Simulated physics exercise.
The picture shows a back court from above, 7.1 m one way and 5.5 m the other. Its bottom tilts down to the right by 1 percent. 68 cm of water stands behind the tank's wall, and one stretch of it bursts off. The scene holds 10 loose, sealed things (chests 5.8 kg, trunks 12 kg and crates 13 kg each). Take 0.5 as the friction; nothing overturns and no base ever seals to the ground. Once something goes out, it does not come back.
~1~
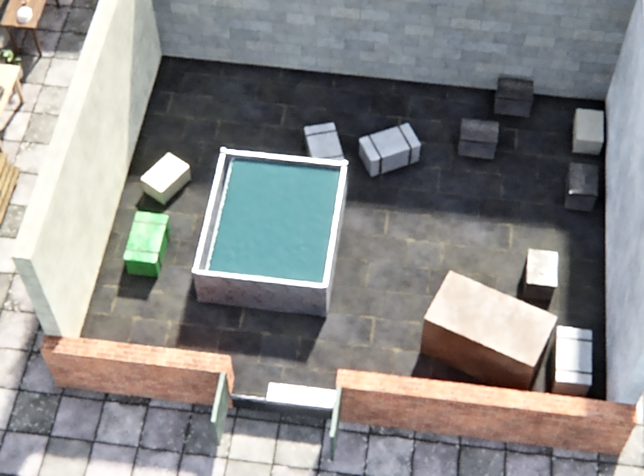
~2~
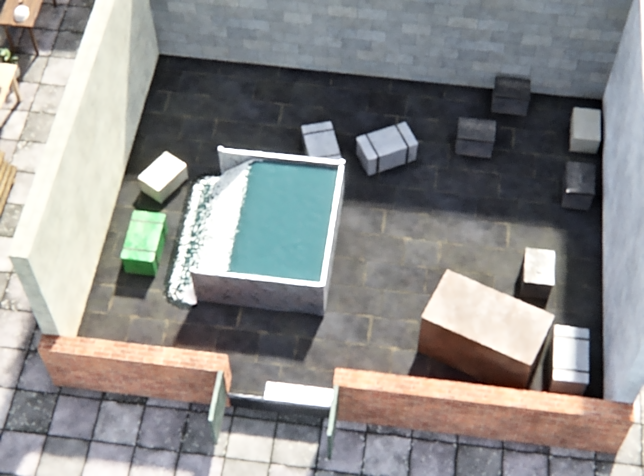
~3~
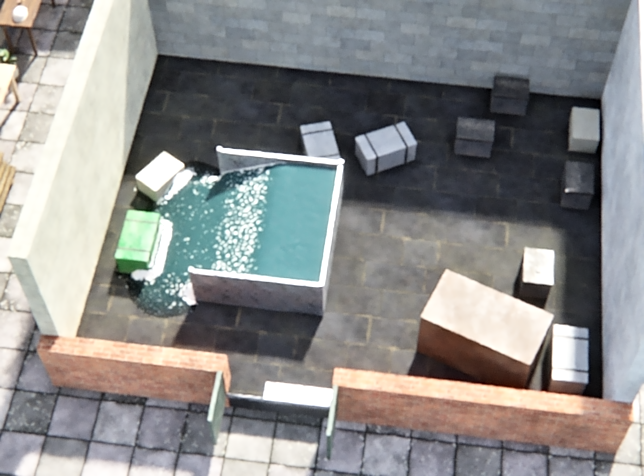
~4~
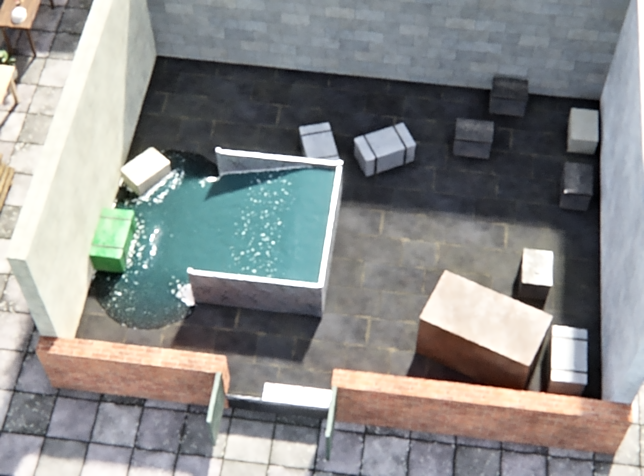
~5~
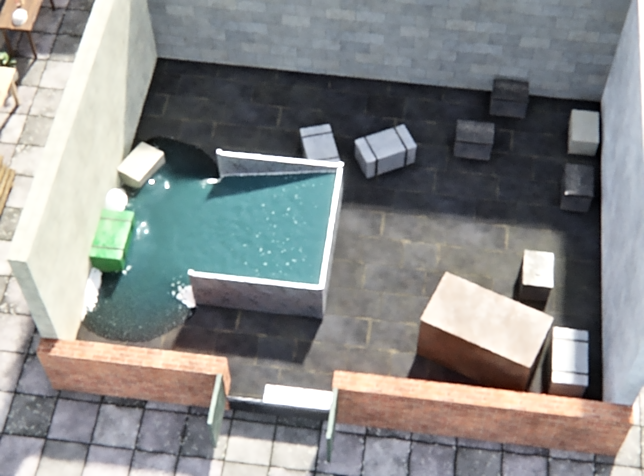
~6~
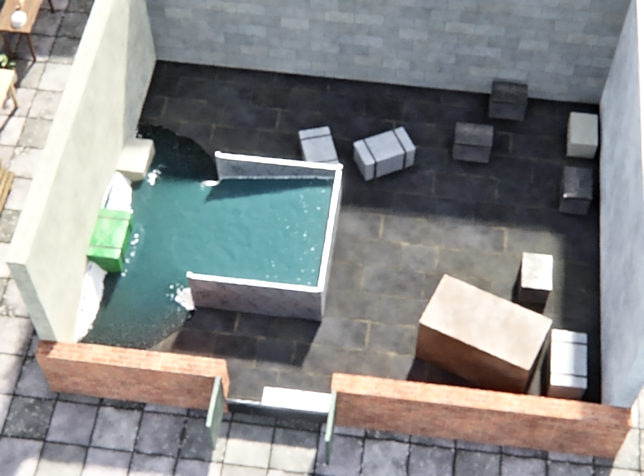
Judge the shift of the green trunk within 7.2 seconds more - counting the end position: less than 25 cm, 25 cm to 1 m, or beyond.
Long shift.
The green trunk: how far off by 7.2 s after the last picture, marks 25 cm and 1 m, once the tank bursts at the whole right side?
Result: Green trunk essentially stationary.
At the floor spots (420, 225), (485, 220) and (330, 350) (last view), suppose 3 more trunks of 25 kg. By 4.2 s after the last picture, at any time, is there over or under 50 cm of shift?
In sequence: Stays within; stays within; goes beyond.
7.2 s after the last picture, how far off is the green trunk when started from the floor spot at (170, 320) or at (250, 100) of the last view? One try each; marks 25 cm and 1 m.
One after the other: It is taken far off, and then it is taken far off.
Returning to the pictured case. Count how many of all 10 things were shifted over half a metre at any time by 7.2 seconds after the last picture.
The answer here is 9.
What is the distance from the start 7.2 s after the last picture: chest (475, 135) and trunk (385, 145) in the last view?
Lab note - net shifts in turn: 250 cm; 100 cm.
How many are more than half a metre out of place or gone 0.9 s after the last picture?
2.
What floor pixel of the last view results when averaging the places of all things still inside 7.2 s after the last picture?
Close to pixel (499, 236).
Then, 0.9 s after the last picture the green trunk is near (97, 256), 0.7 m from its start, afloat; 0 of 10 are out; 2 afloat.
Then, 2.8 s after the last picture the green trunk is near (193, 330), 1.7 m from its start, afloat; 0 of 10 are out; 1 afloat.
Then, 4.8 s after the last picture the green trunk is near (404, 350), 4.0 m from its start, afloat; 0 of 10 are out; 6 afloat.
Then, 7.2 s after the last picture the green trunk is near (389, 313), 3.6 m from its start, afloat; 0 of 10 are out; 10 afloat.
